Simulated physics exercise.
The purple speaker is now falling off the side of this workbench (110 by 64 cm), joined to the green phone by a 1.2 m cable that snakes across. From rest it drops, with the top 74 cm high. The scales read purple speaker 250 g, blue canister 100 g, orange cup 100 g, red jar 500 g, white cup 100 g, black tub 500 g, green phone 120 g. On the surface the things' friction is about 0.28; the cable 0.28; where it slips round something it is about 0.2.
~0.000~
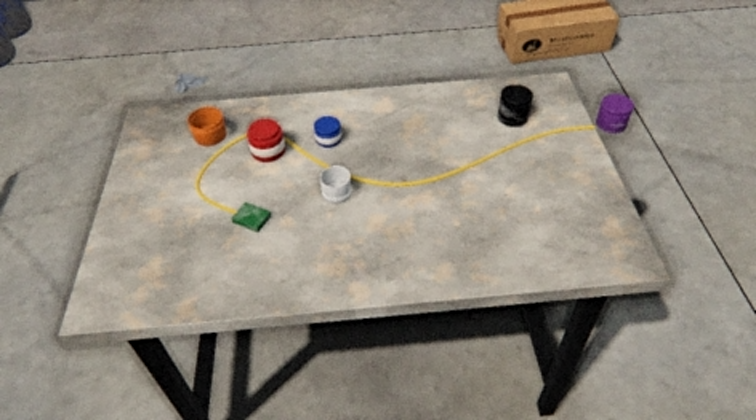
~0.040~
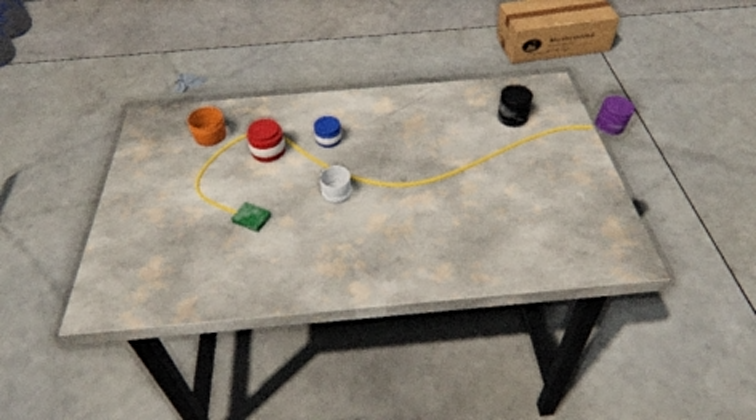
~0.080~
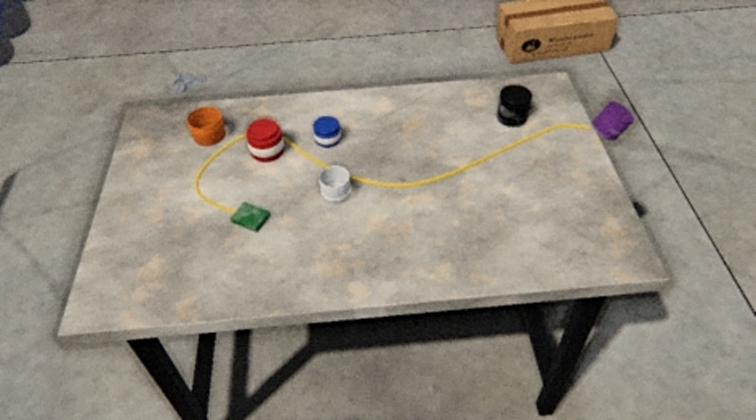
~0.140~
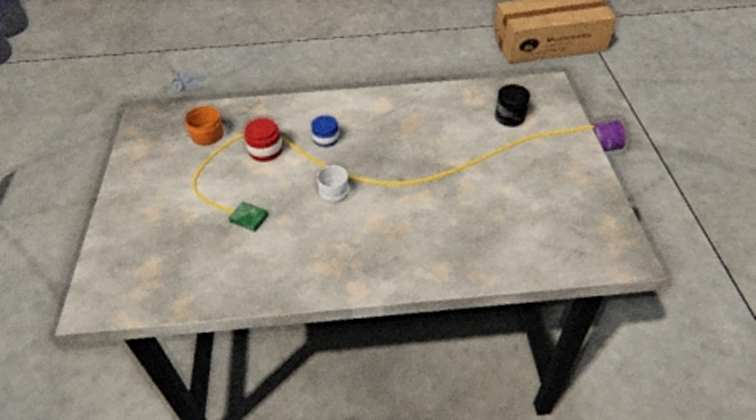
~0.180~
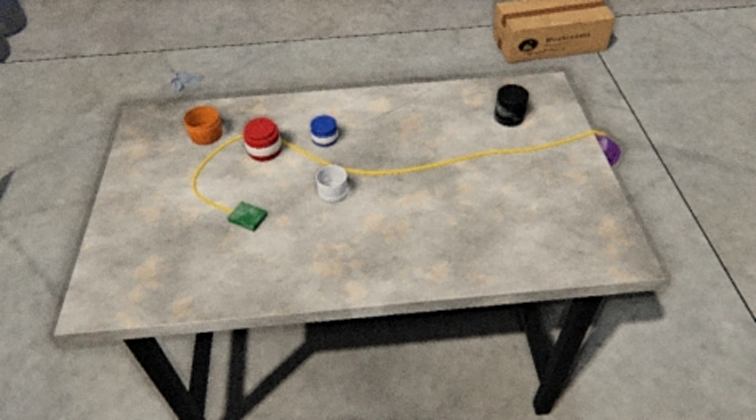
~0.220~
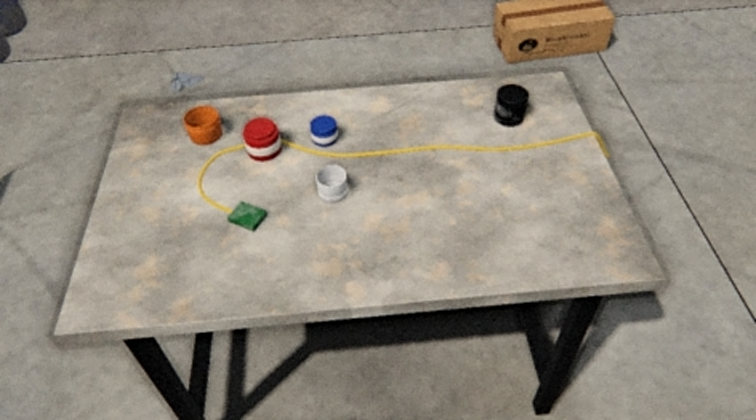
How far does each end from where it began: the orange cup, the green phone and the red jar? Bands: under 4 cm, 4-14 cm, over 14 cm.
At the end, the orange cup is left roughly in place, the green phone is left well off its spot, the red jar is left somewhat off its spot.
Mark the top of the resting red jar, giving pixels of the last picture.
(298, 137).
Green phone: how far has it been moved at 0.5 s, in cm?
12 cm.
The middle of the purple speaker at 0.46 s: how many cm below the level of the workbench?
Roughly 45 centimetres.
At 0.5 s, the cable's tail end at (261, 172); green phone 13 cm off its start, red jar 5 cm off its start, purple speaker over the edge.
At 0.7 s, the cable's tail end at (316, 123); green phone 32 cm off its start, red jar 10 cm off its start, purple speaker over the edge.
At 1.0 s, the cable's tail end at (392, 112); green phone 41 cm off its start at (378, 113), red jar 10 cm off its start at (298, 137), blue canister 25 cm off its start at (408, 79).
At 1.2 s, the cable's tail end at (413, 111); green phone 45 cm off its start, red jar 10 cm off its start, blue canister 36 cm off its start.
At 2.4 s, the cable's tail end at (417, 112); green phone 45 cm off its start at (414, 117), red jar 10 cm off its start at (298, 137), orange cup 0 cm off its start at (201, 117), blue canister over the edge.
